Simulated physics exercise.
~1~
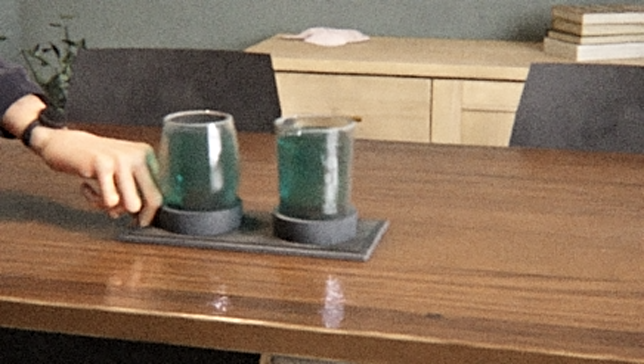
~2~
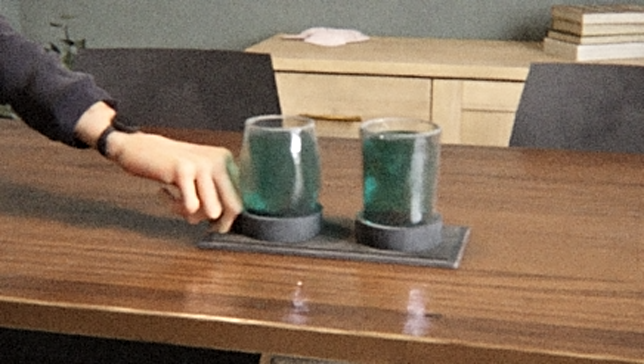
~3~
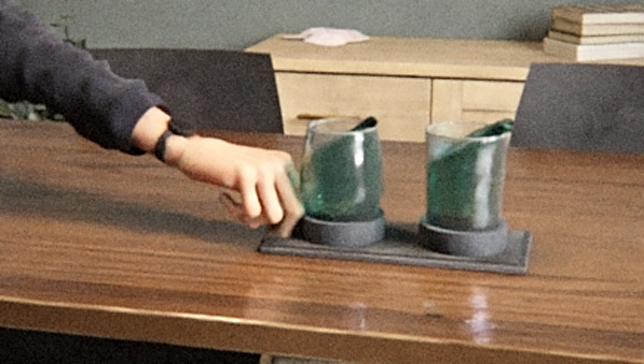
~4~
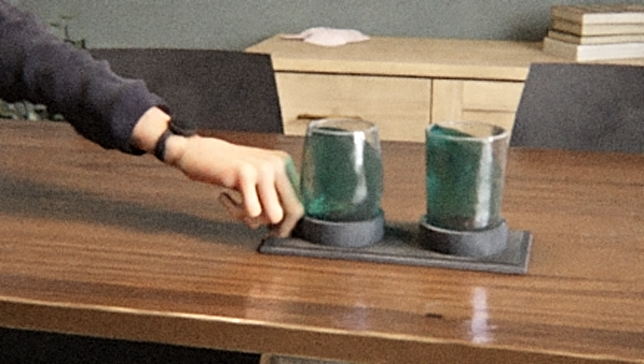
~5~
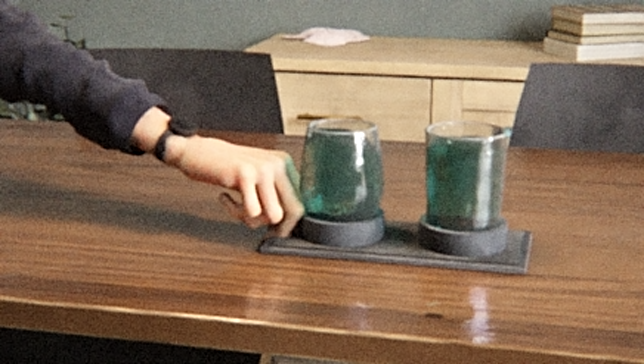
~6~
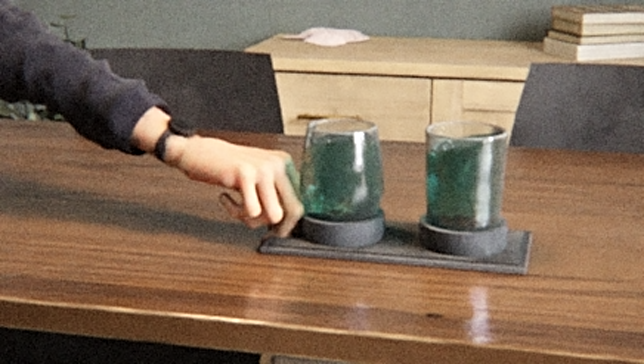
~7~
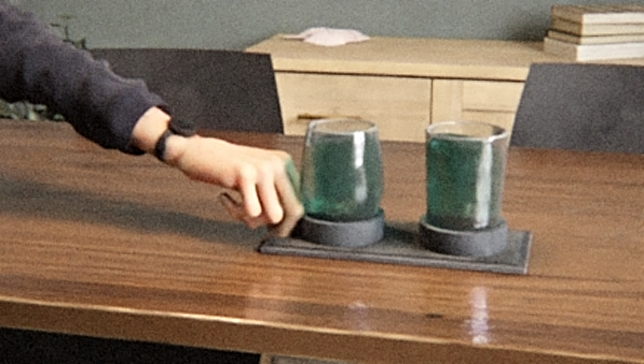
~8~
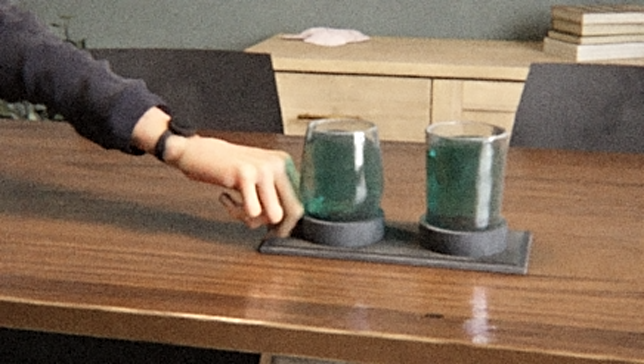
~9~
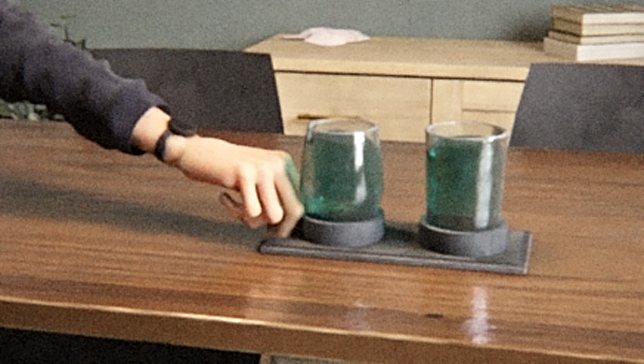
A hand slid a dark tray holding two open glasses of greenish water to the right across a wooden table, then stopped it abruptly, making the water surge up the right sides and slop from the right-hand glass before settling as the tray stayed still.
